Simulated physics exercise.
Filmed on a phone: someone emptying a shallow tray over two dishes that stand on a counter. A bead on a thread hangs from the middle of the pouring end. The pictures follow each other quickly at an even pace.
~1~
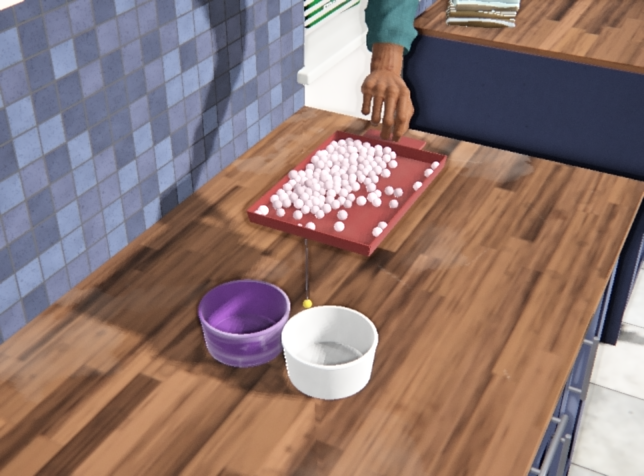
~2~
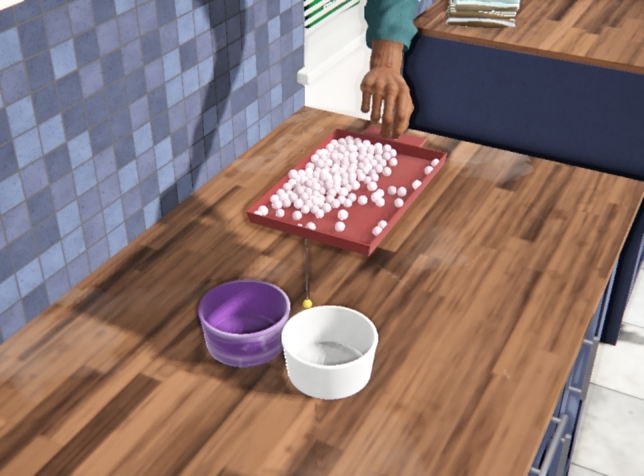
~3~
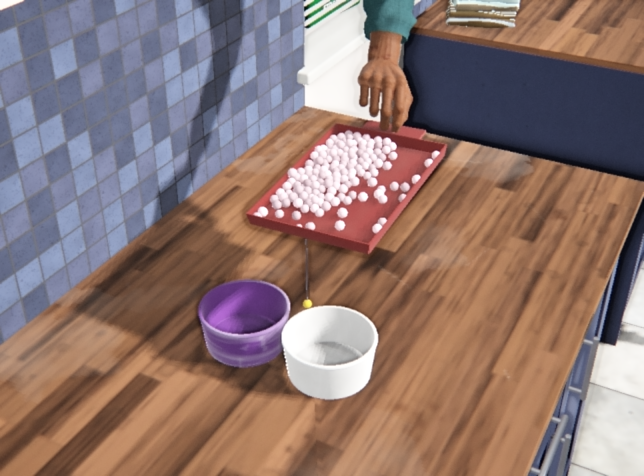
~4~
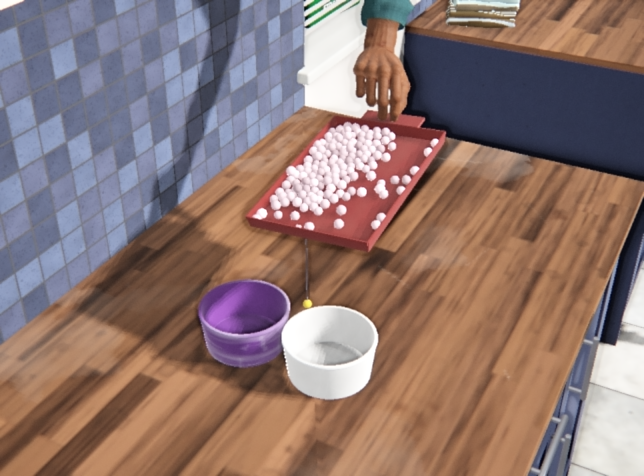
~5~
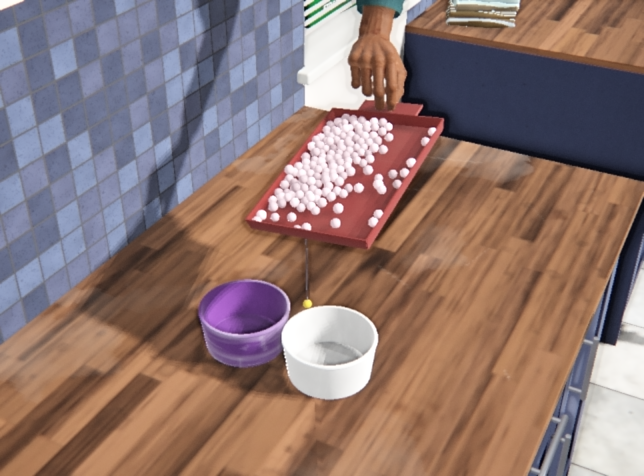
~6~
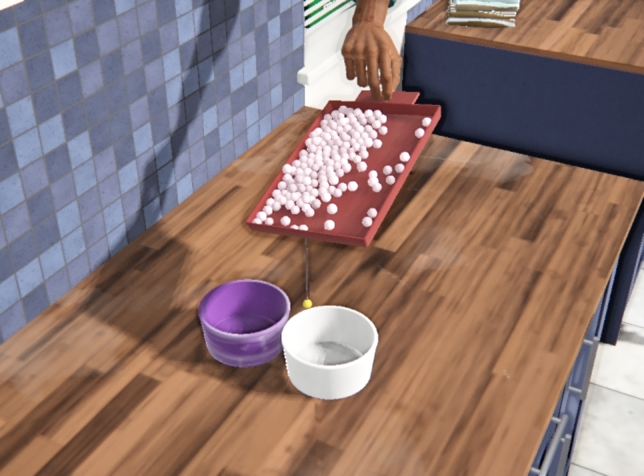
A shallow red tray of small white balls, level at first above a purple dish and a white one, is raised at its far end by a hand, slanting toward its near left corner as the balls shift leftward across it.
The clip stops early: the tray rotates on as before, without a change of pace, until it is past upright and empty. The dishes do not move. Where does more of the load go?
The left one ends fuller.
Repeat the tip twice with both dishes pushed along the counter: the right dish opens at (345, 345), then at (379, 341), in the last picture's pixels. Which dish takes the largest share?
The first try: Left. The second: Left.
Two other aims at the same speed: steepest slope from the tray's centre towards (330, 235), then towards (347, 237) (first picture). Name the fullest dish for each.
At the first place the right dish, at the second the right one.
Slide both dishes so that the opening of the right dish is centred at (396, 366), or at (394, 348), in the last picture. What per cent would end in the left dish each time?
First some 10, then 10 per cent.
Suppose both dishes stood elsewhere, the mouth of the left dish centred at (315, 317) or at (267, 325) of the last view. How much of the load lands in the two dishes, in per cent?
In turn 0 and 50 in a hundred.
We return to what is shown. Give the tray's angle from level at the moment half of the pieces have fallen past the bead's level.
At some 90 degrees.
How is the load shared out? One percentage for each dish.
Left dish near 90 in a hundred; right dish near 0.
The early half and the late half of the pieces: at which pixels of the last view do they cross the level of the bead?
At about (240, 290), then at (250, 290).
Soon, tray tipped steeply; most on the tray; a stray few in the left dish; a small part in the air.
A while on, tray tipped right over; a small part on the tray; a stray few in the right dish; most in the left dish; a small part outside both; a small part in the air.
Towards the end, tray tipped past a quarter turn; a stray few in the right dish; nearly all in the left dish; a small part outside both.
Finally, tray tipped past a quarter turn; a stray few in the right dish; nearly all in the left dish; a small part outside both.
